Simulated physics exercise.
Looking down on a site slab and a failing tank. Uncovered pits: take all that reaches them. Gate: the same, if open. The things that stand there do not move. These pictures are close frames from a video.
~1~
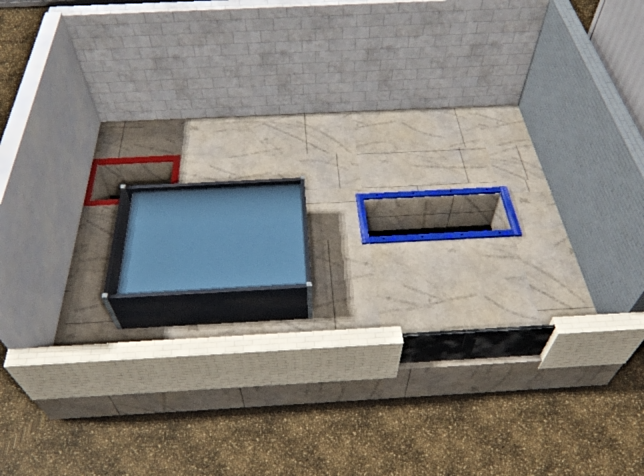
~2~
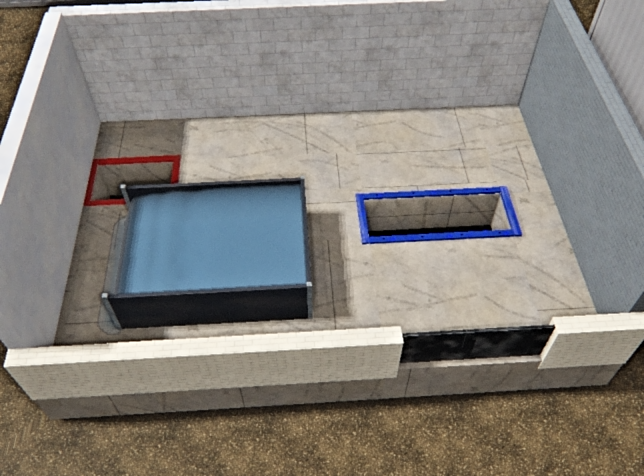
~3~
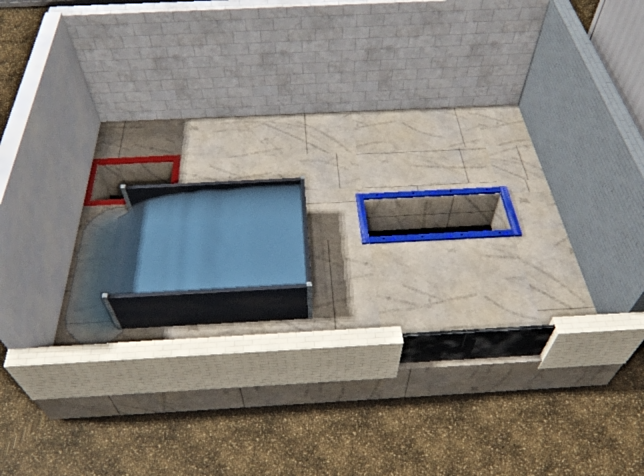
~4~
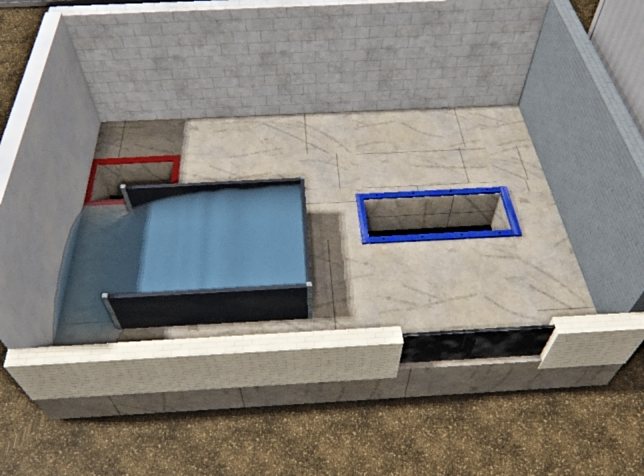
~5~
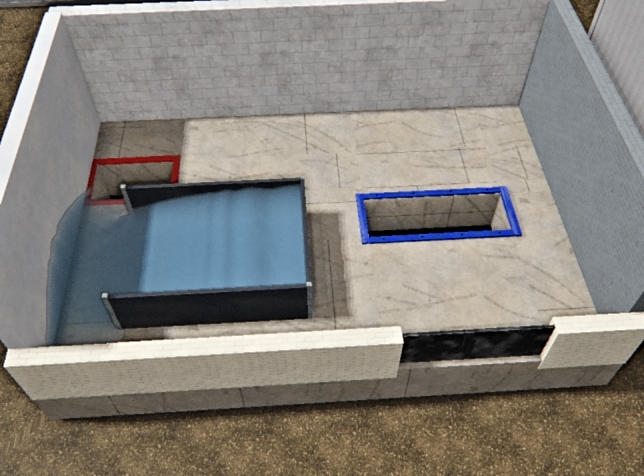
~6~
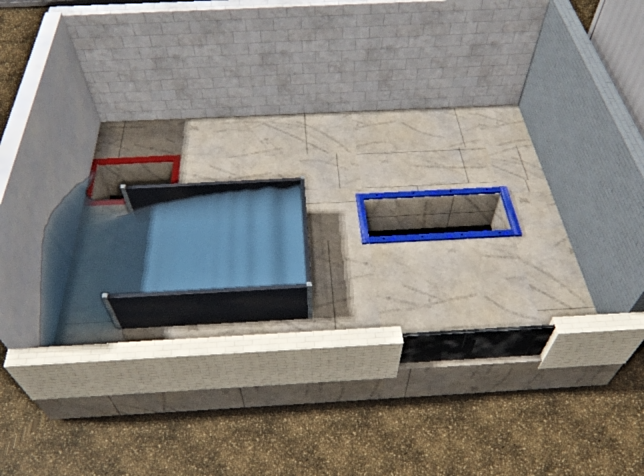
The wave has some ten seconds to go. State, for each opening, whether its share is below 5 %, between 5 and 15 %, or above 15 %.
The gate ends up with a share that stays below five per cent, the red pit ends up with a share topping fifteen per cent, the blue pit ends up with a share that stays below five per cent.
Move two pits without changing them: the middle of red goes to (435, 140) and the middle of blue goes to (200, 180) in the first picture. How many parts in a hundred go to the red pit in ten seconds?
Result - red pit: 20 %.
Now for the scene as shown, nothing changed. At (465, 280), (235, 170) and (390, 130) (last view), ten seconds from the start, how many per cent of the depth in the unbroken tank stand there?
At the three places, in the order asked: Around 12, 2 and 4 per cent.
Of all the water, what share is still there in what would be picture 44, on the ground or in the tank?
Near 66 percent, give or take.
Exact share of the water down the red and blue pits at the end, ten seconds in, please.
Roughly 44 and 2 %.
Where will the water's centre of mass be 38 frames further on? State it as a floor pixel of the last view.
Estimate: (266, 268).
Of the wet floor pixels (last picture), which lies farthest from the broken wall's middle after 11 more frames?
At roughly (376, 331).
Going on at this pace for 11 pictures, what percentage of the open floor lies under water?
That comes to about 20 per cent.
A moment on, water covers 15 % of the floor; the gate 0 %, the red pit 5 %, the blue pit 0 %.
Next, water covers 20 % of the floor; the gate 0 %, the red pit 14 %, the blue pit 0 %.
Then, water covers 35 % of the floor; the gate 0 %, the red pit 24 %, the blue pit 0 %.
Later, water covers 50 % of the floor; the gate 0 %, the red pit 34 %, the blue pit 0 %.
In the end, water covers 80 % of the floor; the gate 0 %, the red pit 43 %, the blue pit 1 %.
